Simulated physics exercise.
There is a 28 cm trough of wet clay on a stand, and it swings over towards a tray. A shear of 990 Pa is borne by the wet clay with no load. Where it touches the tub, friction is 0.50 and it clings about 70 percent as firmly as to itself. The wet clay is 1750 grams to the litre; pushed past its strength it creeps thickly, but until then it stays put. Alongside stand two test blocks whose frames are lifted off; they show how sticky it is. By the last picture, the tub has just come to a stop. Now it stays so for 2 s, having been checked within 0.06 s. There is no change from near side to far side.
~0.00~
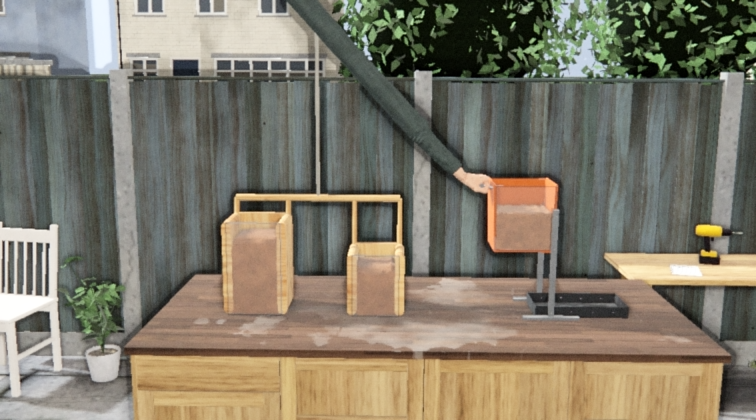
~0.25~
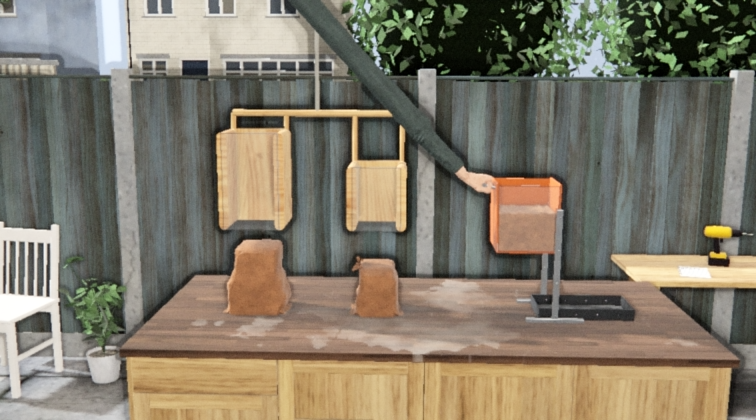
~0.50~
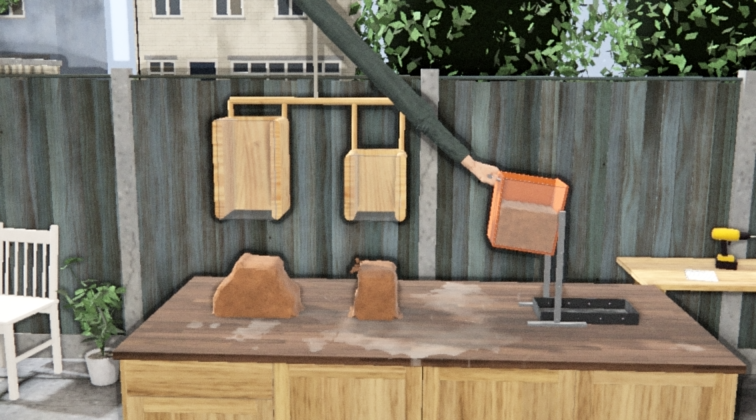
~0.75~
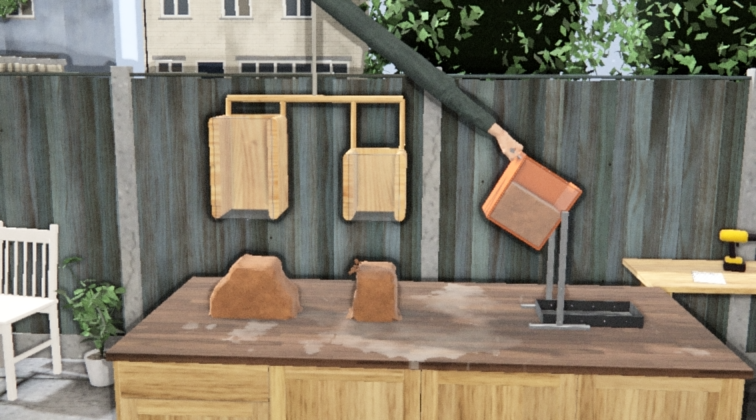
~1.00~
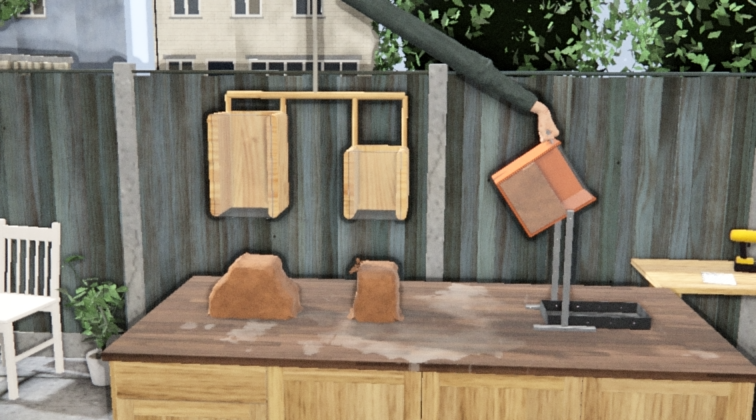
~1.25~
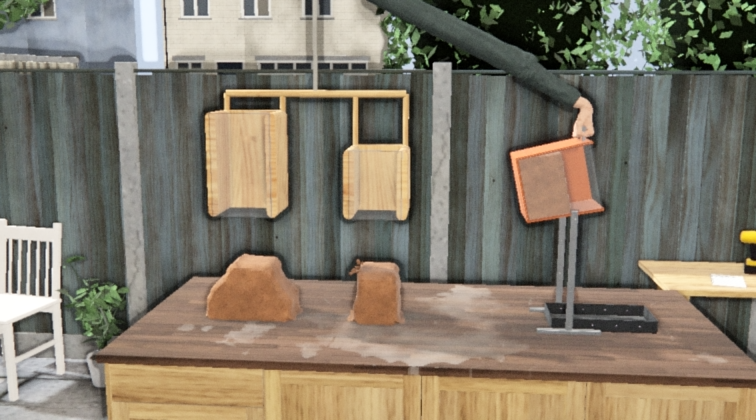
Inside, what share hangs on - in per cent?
I would say around 100 per cent.
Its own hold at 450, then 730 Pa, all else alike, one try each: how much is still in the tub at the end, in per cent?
Respectively 100 % and 100 %.
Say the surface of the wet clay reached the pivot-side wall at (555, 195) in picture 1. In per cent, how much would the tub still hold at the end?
I'd put it close to 100 in a hundred.
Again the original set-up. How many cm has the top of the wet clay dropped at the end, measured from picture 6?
0 cm or so.
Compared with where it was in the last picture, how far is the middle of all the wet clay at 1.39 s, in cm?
Around 0 cm.
After 1.39 s, the tub is at 78 degrees and holds 100 %.
After 1.56 s, the tub is at 78 degrees and holds 100 %.
After 1.73 s, the tub is at 78 degrees and holds 100 %.
After 1.90 s, the tub is at 78 degrees and holds 100 %.
After 3.25 s, the tub is at 78 degrees and holds 100 %.
